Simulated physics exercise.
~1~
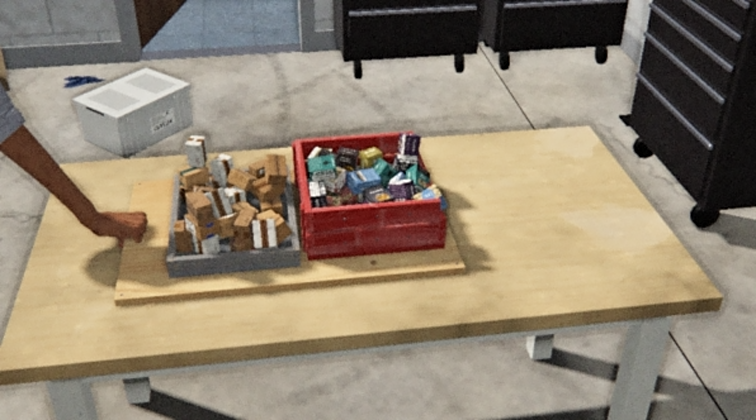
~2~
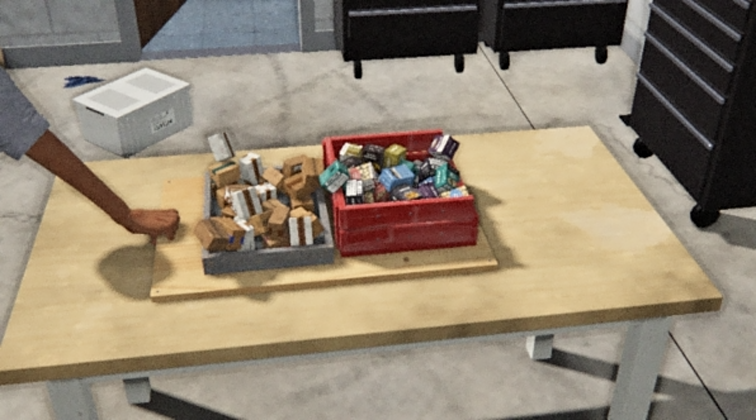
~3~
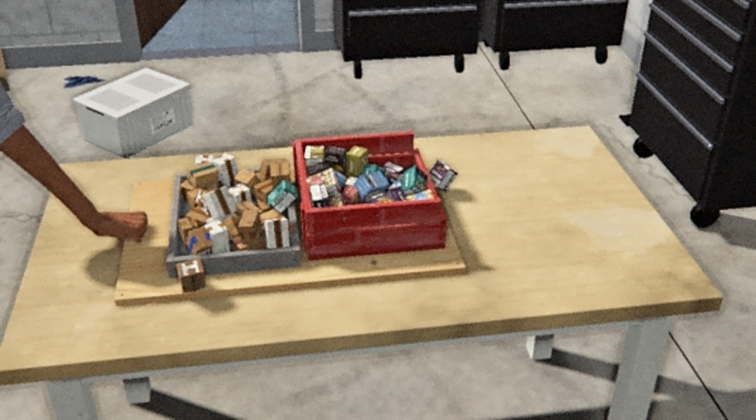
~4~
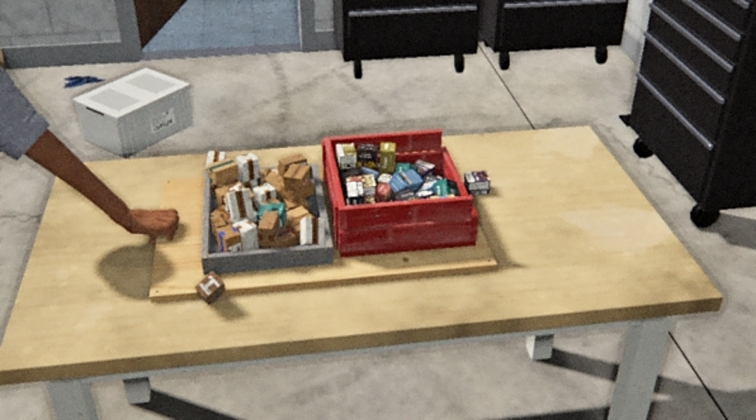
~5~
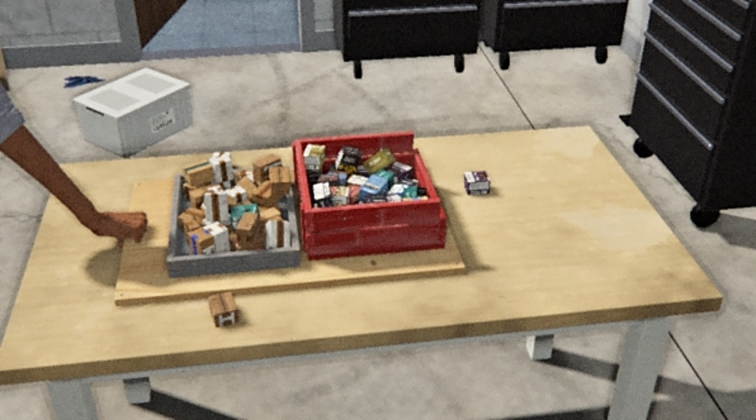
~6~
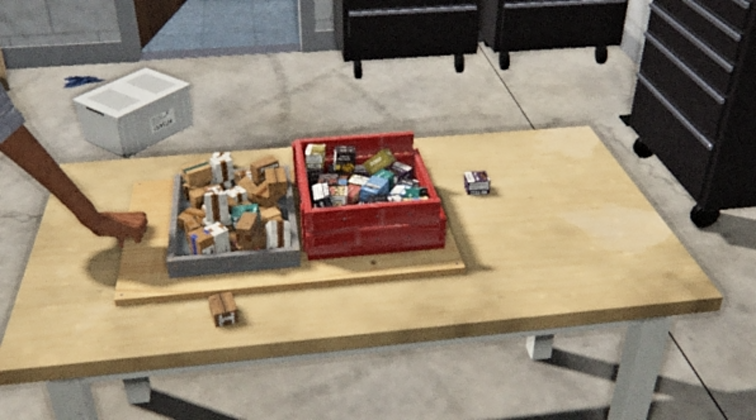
A board carrying a red container and a grey container of small boxes slid right and back left twice beside a person's hand, jostling the loads, and ended at rest with one box lying on the table near each container and the rest still inside.
